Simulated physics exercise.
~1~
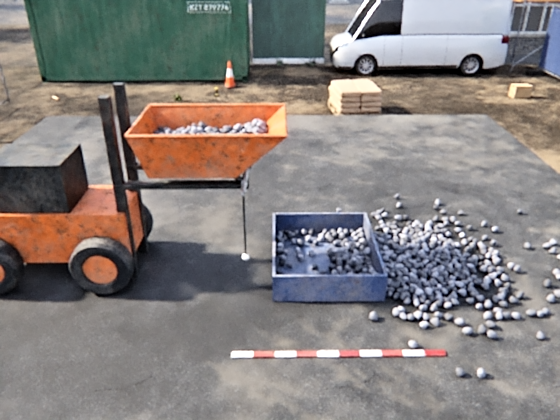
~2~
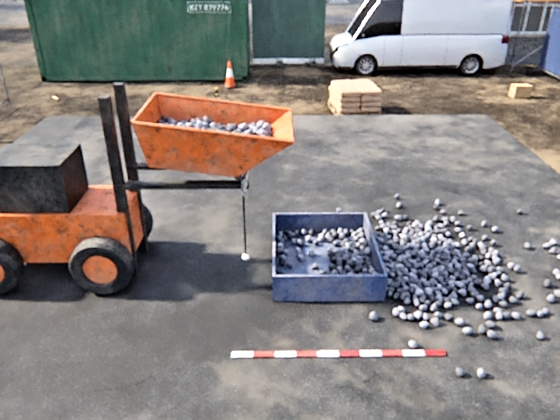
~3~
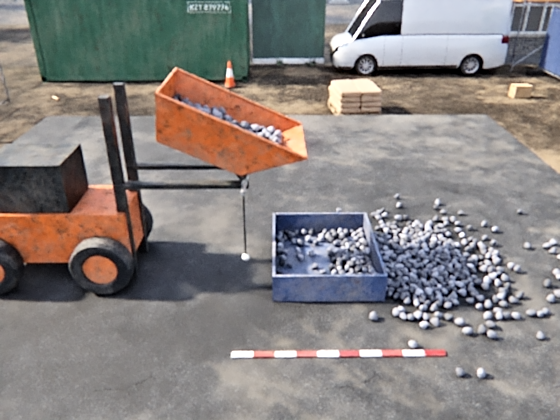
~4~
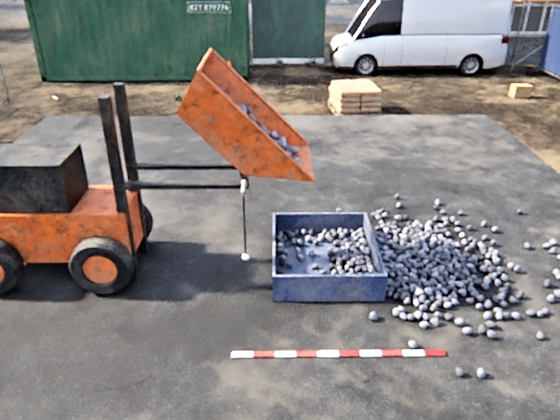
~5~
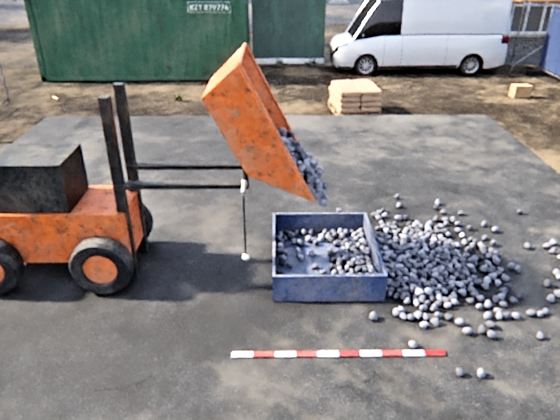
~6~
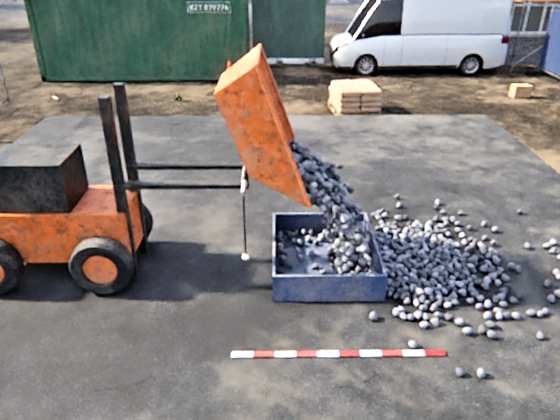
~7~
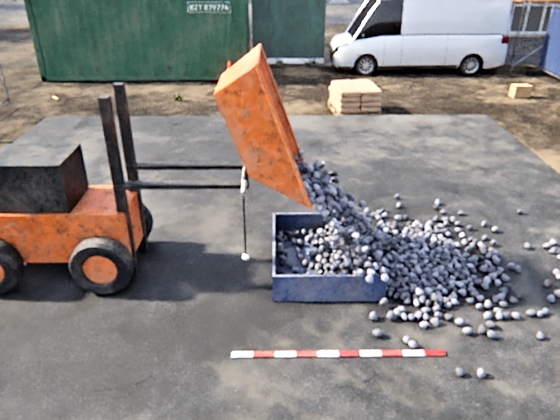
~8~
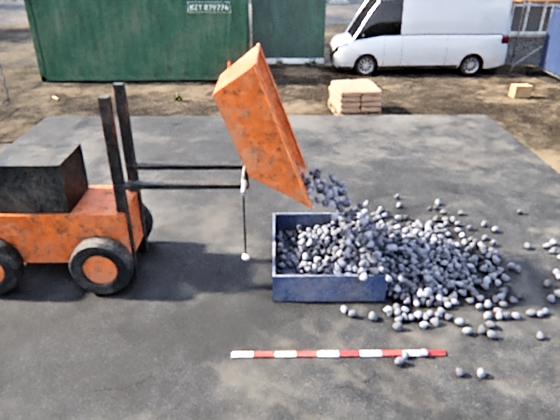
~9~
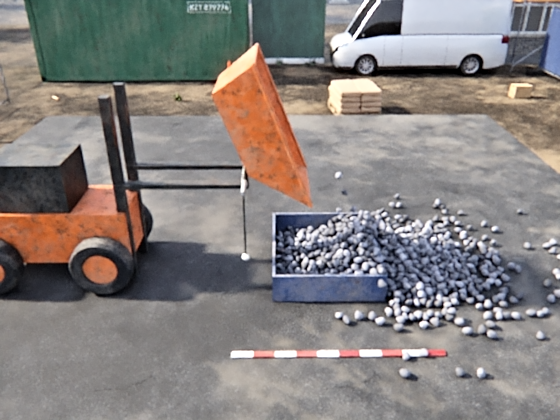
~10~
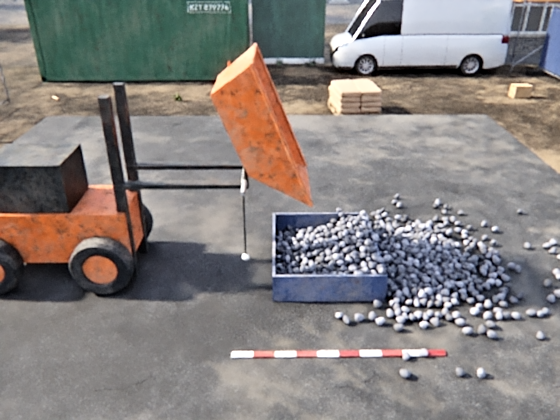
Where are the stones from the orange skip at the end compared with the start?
At the start they lie in the raised skip, and at the end they are lower and further right, mostly heaped in the blue bin with some on the pile beside it.
